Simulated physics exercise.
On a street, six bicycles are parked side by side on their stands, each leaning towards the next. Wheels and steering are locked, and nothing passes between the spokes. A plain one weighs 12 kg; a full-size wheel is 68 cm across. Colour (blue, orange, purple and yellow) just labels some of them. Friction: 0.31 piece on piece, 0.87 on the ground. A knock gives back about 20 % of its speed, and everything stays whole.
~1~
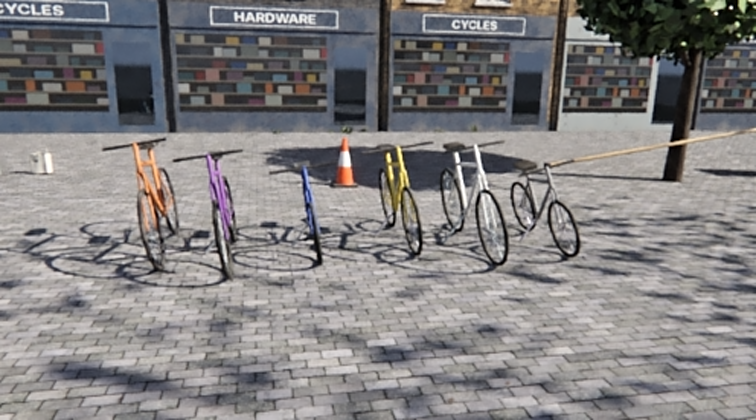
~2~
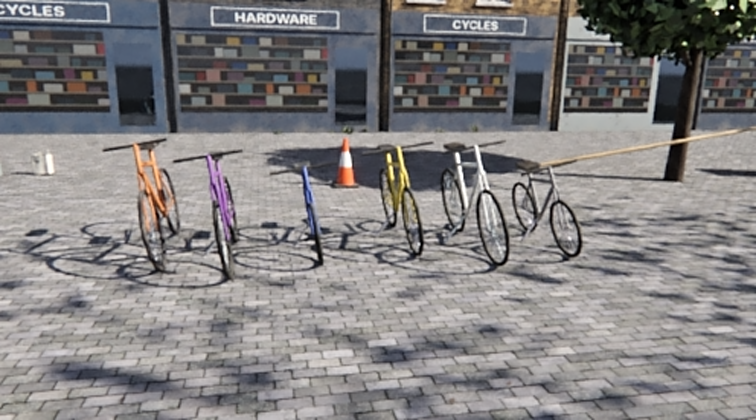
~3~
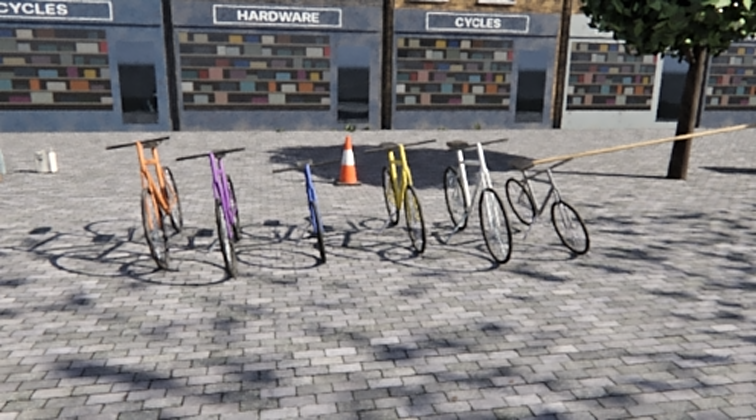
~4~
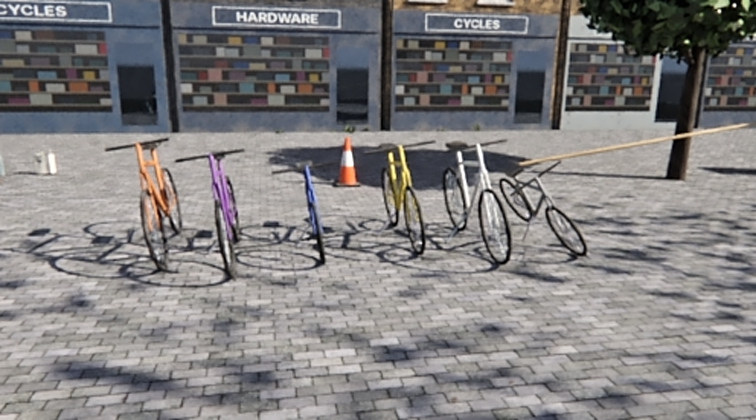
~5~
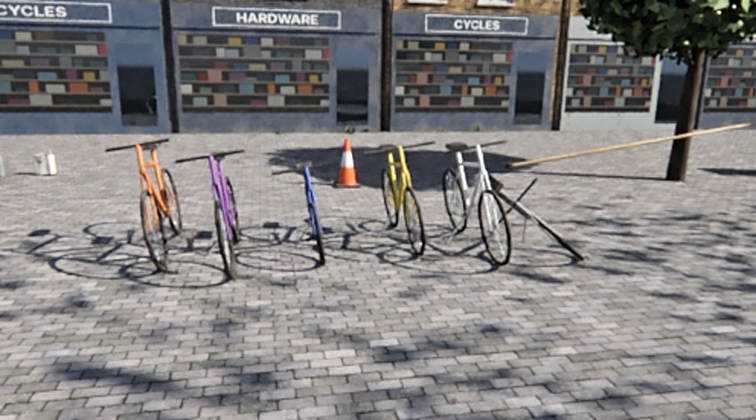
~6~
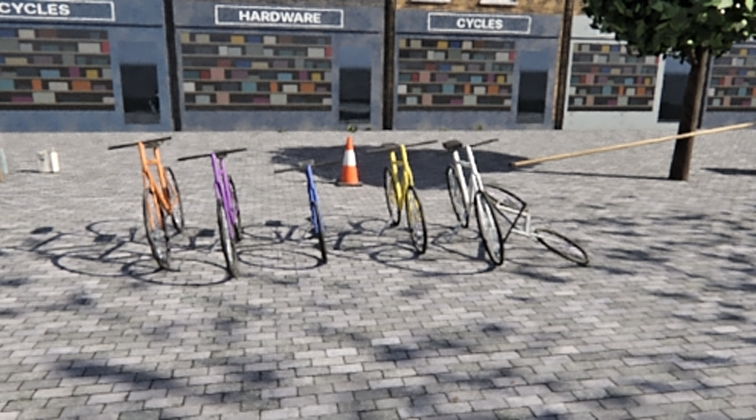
Pole pushing the rightmost of six parked bicycles, tipping it leftward onto the white one beside it on a paved shopfront square.
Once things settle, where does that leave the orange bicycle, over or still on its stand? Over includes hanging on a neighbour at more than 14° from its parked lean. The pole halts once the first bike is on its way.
The orange bicycle goes over.
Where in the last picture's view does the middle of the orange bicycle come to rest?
Around (86, 226).
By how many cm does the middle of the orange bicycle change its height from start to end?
About 30 cm lower.
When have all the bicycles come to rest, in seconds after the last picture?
Around 4.0 s.
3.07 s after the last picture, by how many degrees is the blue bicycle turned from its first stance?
About 80°.
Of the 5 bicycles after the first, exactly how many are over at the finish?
It comes to 5.
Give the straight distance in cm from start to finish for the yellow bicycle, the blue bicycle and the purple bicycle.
About: Yellow 80, blue 50, purple 80.
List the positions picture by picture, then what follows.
In the first frame (we follow the side turned to the camera), pole end 11 cm from the first bicycle; orange bicycle (137, 216); yellow bicycle (417, 209); blue bicycle (315, 223); no other piece has moved.
In the second frame, pole end pushing; orange bicycle (138, 217).
In the third frame, pole end pushing; orange bicycle (141, 215); no other piece has moved.
In the fourth frame, pole end pushing; orange bicycle (140, 216); no other piece has moved.
In the fifth frame, pole end (512, 166) stopped; orange bicycle (140, 217); no other piece has moved.
In the sixth frame, pole end (514, 165) stopped; orange bicycle (143, 215); blue bicycle (319, 222); yellow bicycle (422, 208); steepest lean 5°, the bicycle at (496, 217); one has shifted.
Then, 0.47 s on from the sixth picture, 1 of the 5 other bicycles over; orange bicycle unmoved.
Then, 1.13 s on from the sixth picture, 2 of the 5 other bicycles over; orange bicycle unmoved; yellow bicycle tipped 49°.
Then, 2.49 s on from the sixth picture, 5 of the 5 other bicycles over; orange bicycle tipped 14°; blue bicycle tipped 73°.
Then, 3.07 s on from the sixth picture, 5 of the 5 other bicycles over; orange bicycle lying flat; purple bicycle lying flat.
Finally, 5 of the 5 other bicycles over; orange bicycle lying flat; blue bicycle lying flat; purple bicycle lying flat. Not one is left standing. Seen by the last camera, middles, orange bicycle near (86, 226), blue bicycle near (267, 227).
